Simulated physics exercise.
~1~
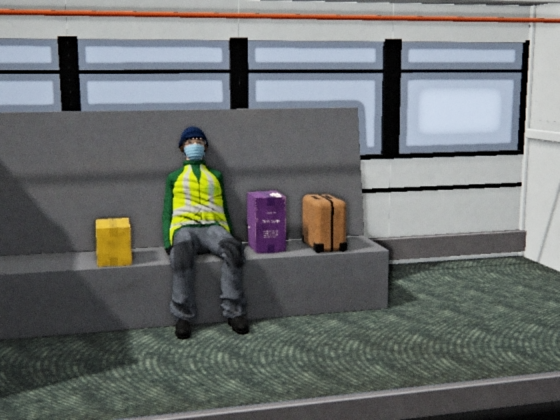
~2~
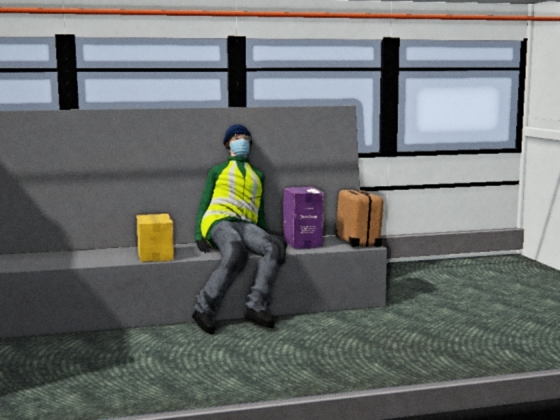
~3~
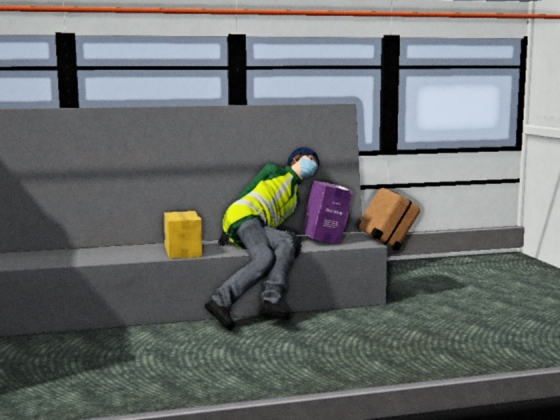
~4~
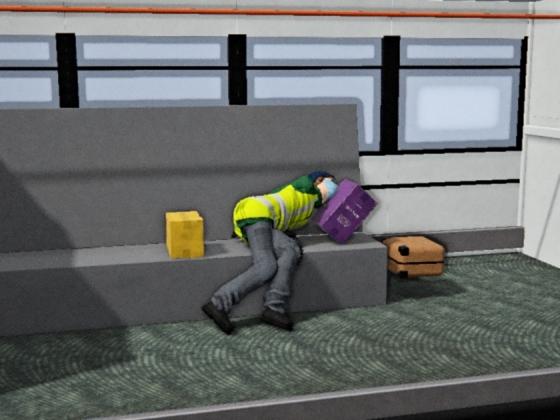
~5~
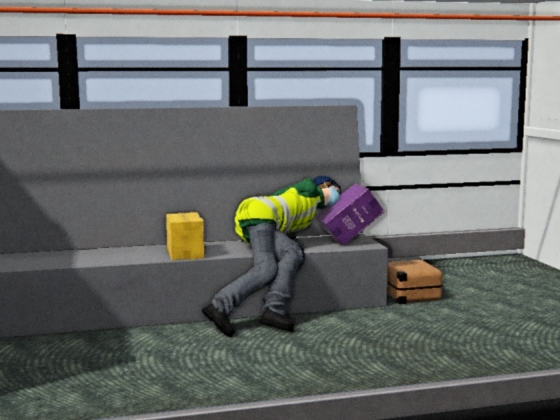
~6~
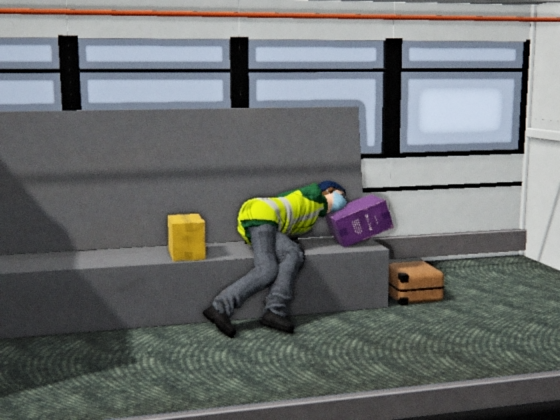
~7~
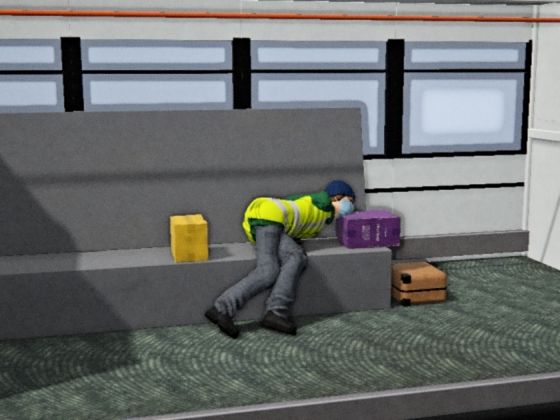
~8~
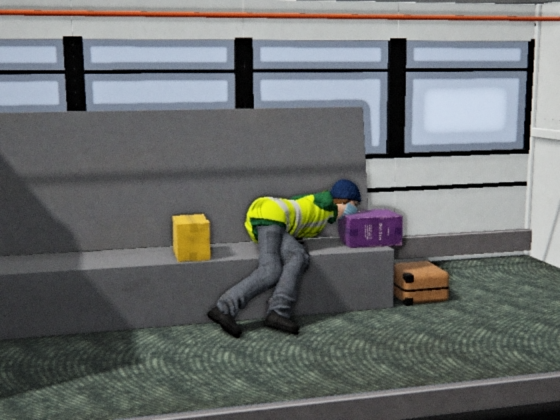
Masked sleeper in yellow vest sliding right and slumping over along bench, brown case dropping to floor, purple pack tipping but staying.
